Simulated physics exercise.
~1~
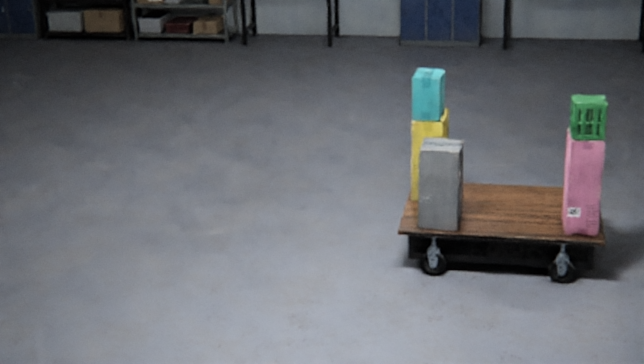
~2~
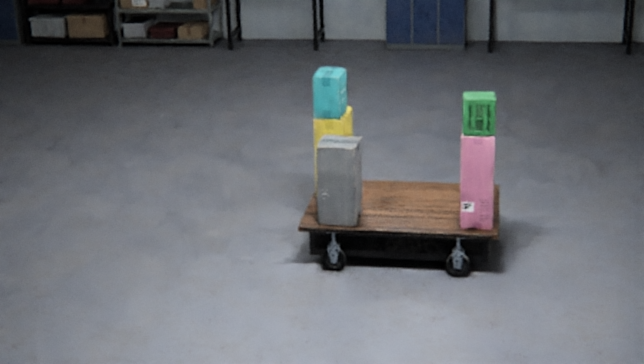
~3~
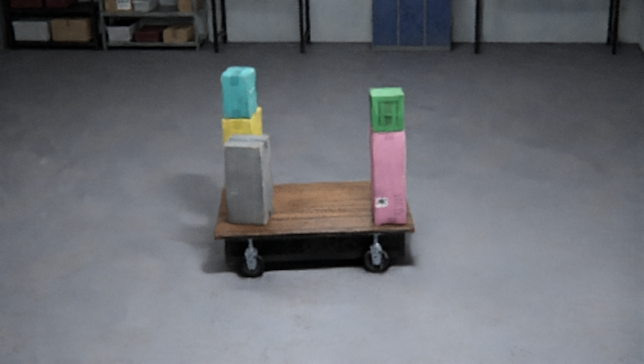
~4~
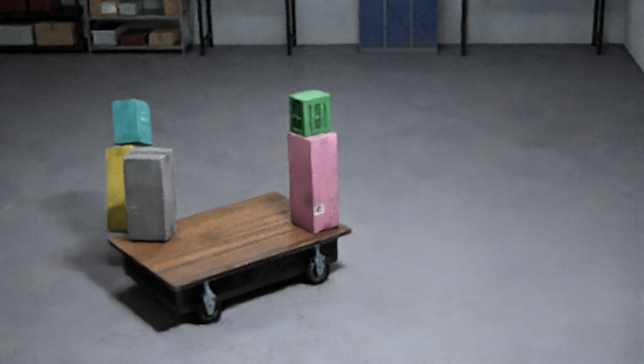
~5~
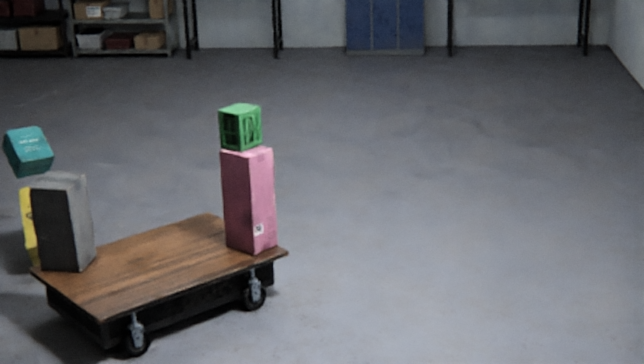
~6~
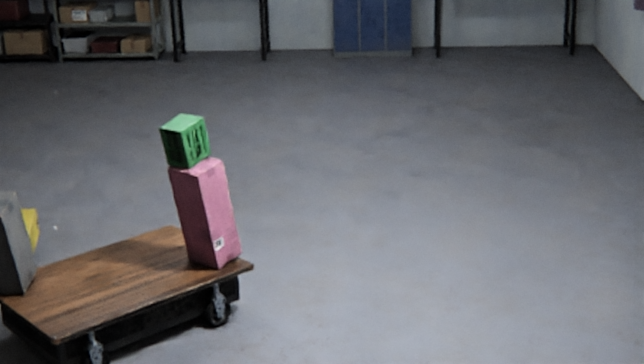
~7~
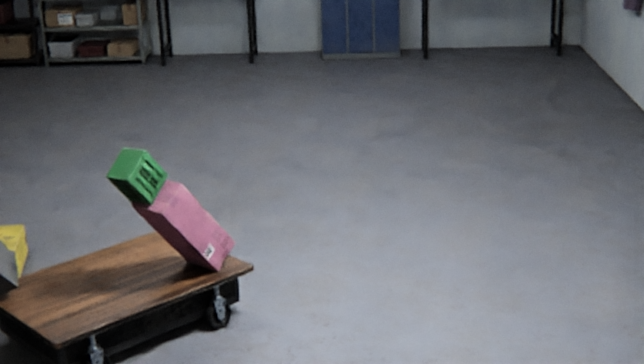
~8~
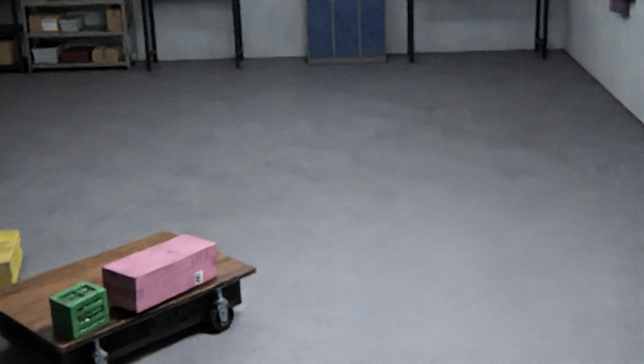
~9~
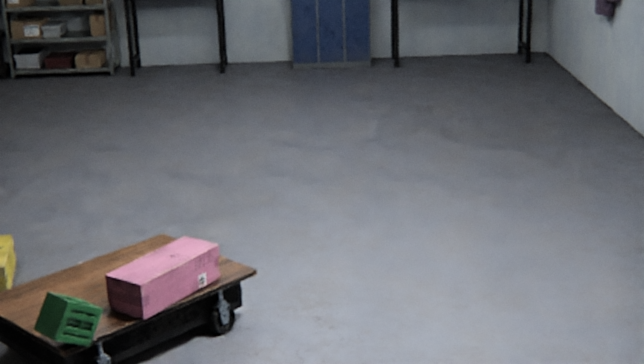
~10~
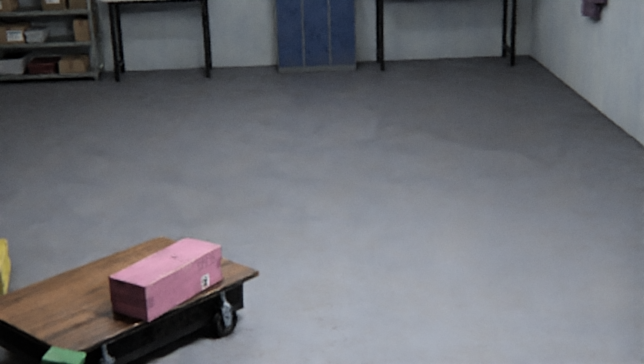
A flat wooden cart on black wheels rolls left across the grey floor of a storage room, seen from slightly above, with shelves and a blue cabinet behind. A turquoise box on a yellow one stands beside a grey box at the left, and a green crate tops a pink box at the right. As the cart turns, the turquoise and yellow boxes tip off the left side, and the grey box follows. The pink box then topples left, dropping the crate onto the deck. Finally, the pink box lies on the stopped cart while the crate slips down at the bottom edge of the view.
